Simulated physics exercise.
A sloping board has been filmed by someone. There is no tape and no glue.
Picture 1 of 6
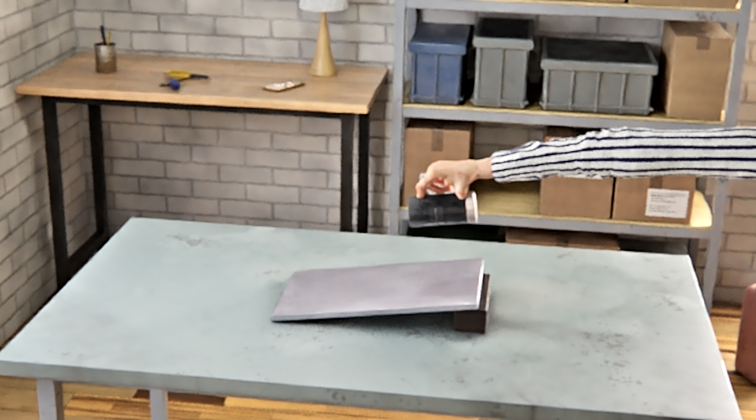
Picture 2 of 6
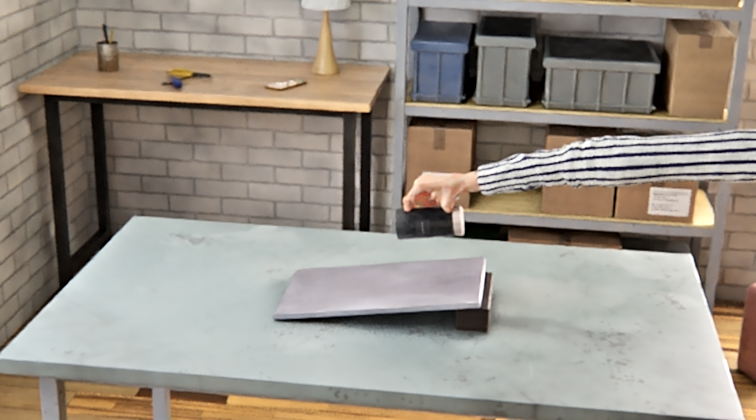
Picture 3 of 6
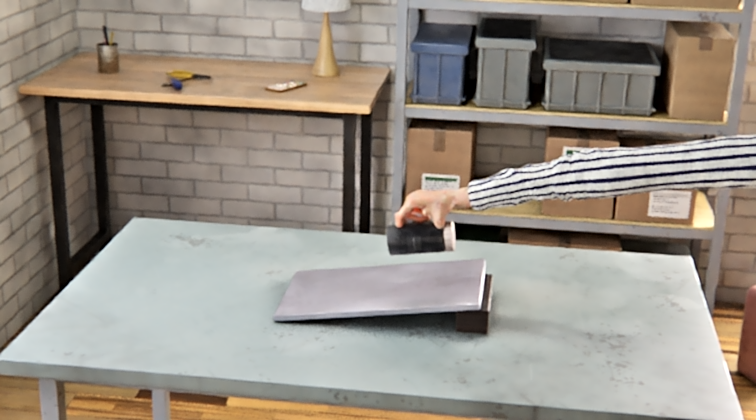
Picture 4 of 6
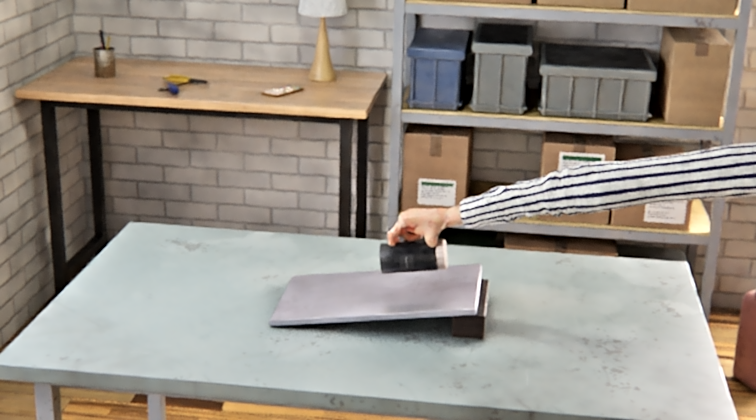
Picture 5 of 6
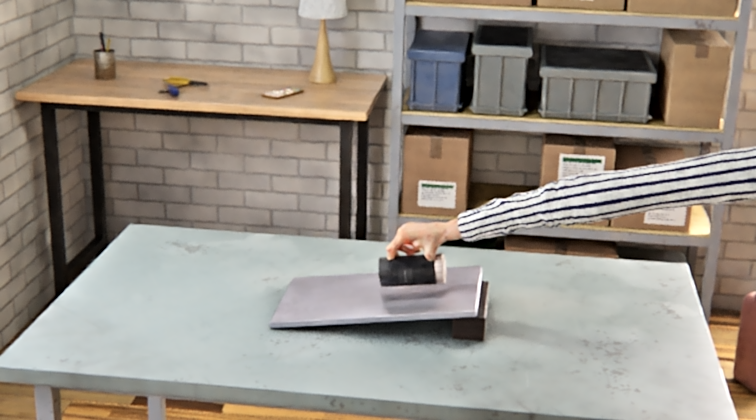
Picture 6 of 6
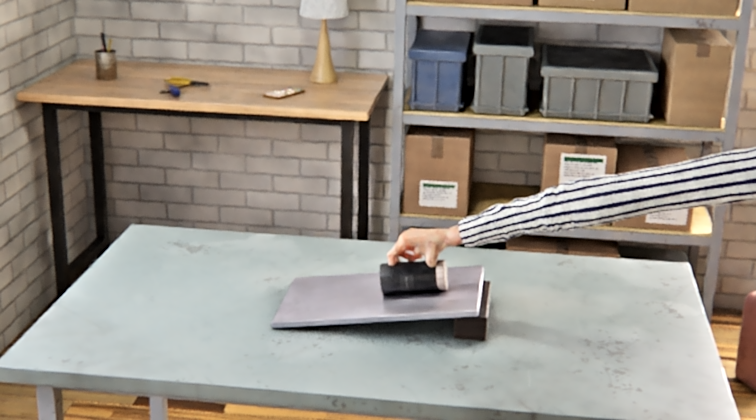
A pale grey-purple sloping board, its right end raised on a dark block, sits on a worn blue-green table in a brick-walled room seen from slightly above. Behind stand a wooden desk with a lamp at left and metal shelves of bins and cardboard boxes. From the right, a hand in a striped sleeve lowers a black jar sideways, drifting left, onto the board's upper part and keeps holding it.
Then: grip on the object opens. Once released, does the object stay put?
I predict it will keep its spot.
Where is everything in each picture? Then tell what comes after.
The first picture shows on its way; black jar (443, 209).
The second picture shows on its way; black jar (430, 222).
The third picture shows on its way; black jar (421, 238).
The fourth picture shows on its way; black jar (414, 256).
The fifth picture shows on its way; black jar (412, 270).
The sixth picture shows set down, still held; black jar (414, 276).
Then, 0.20 s past the last view, nothing moves.
Then, 0.50 s past the last view, black jar resting near (414, 276).
Finally, it is still in place. Final places as the last picture's camera would see them, black jar near (414, 276). The black jar remains at rest.
